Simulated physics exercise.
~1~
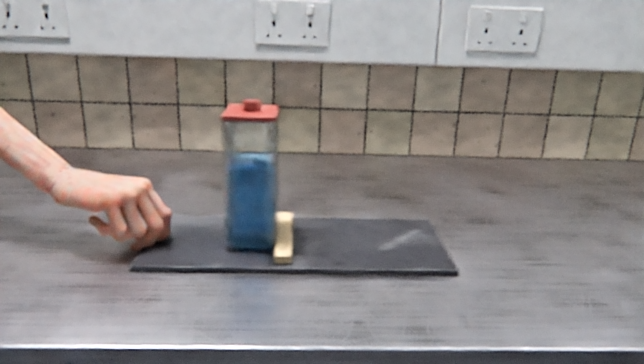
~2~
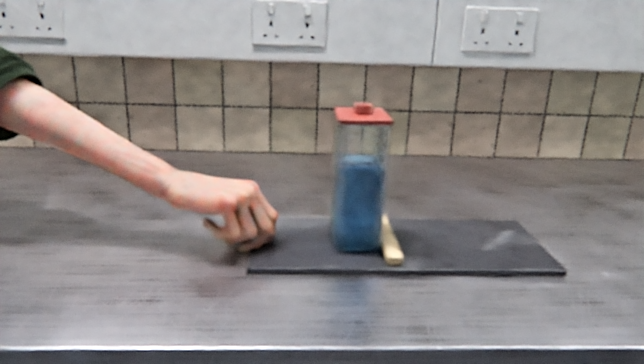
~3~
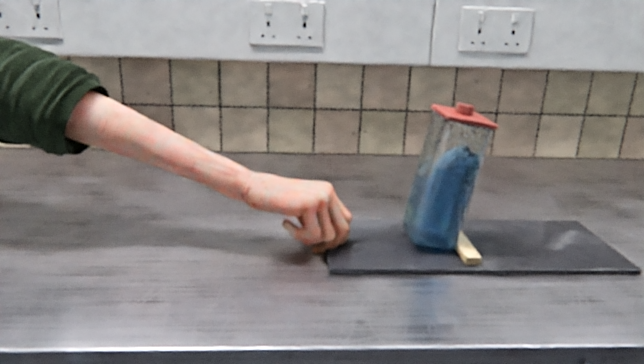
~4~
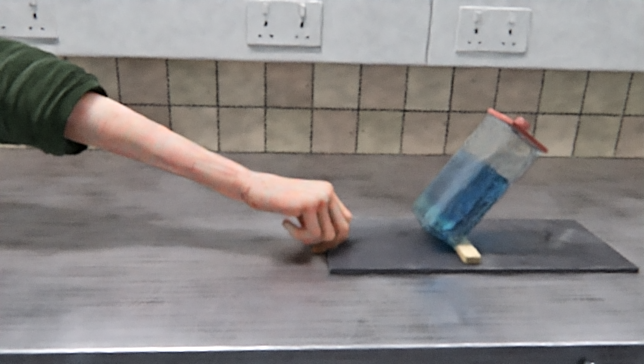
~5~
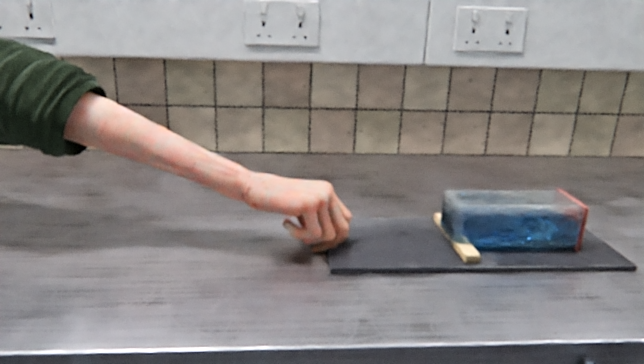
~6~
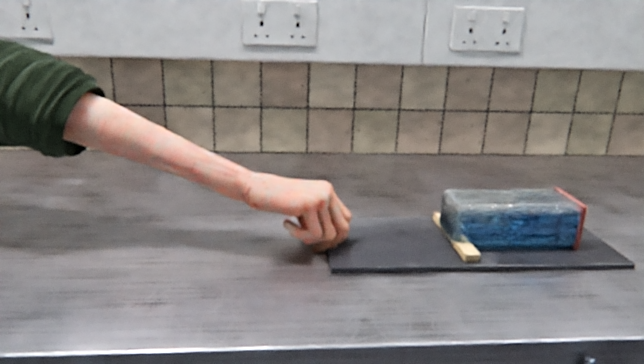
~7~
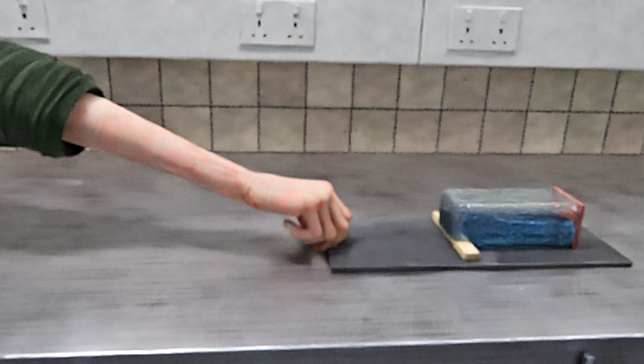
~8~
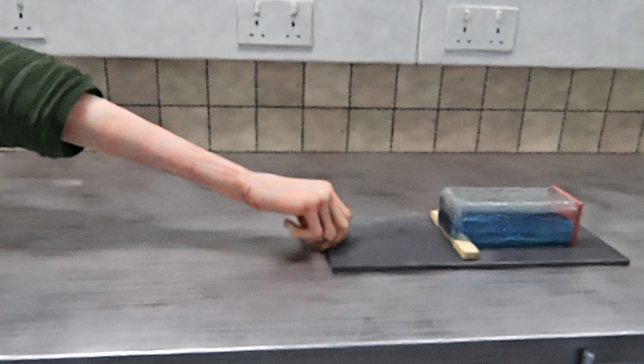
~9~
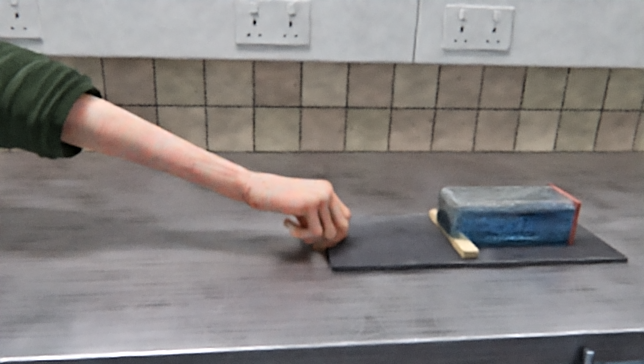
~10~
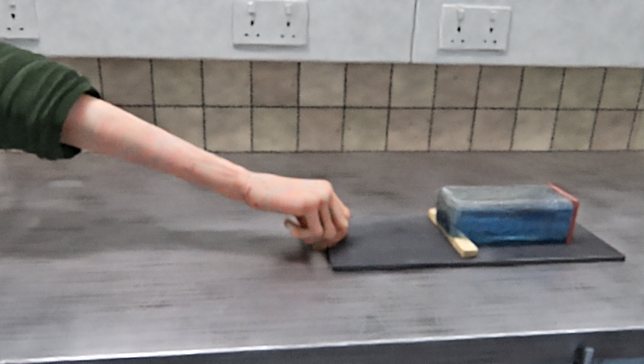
A hand slides a dark board rightward and stops, and the square bottle of blue liquid tips over a batten onto its side.
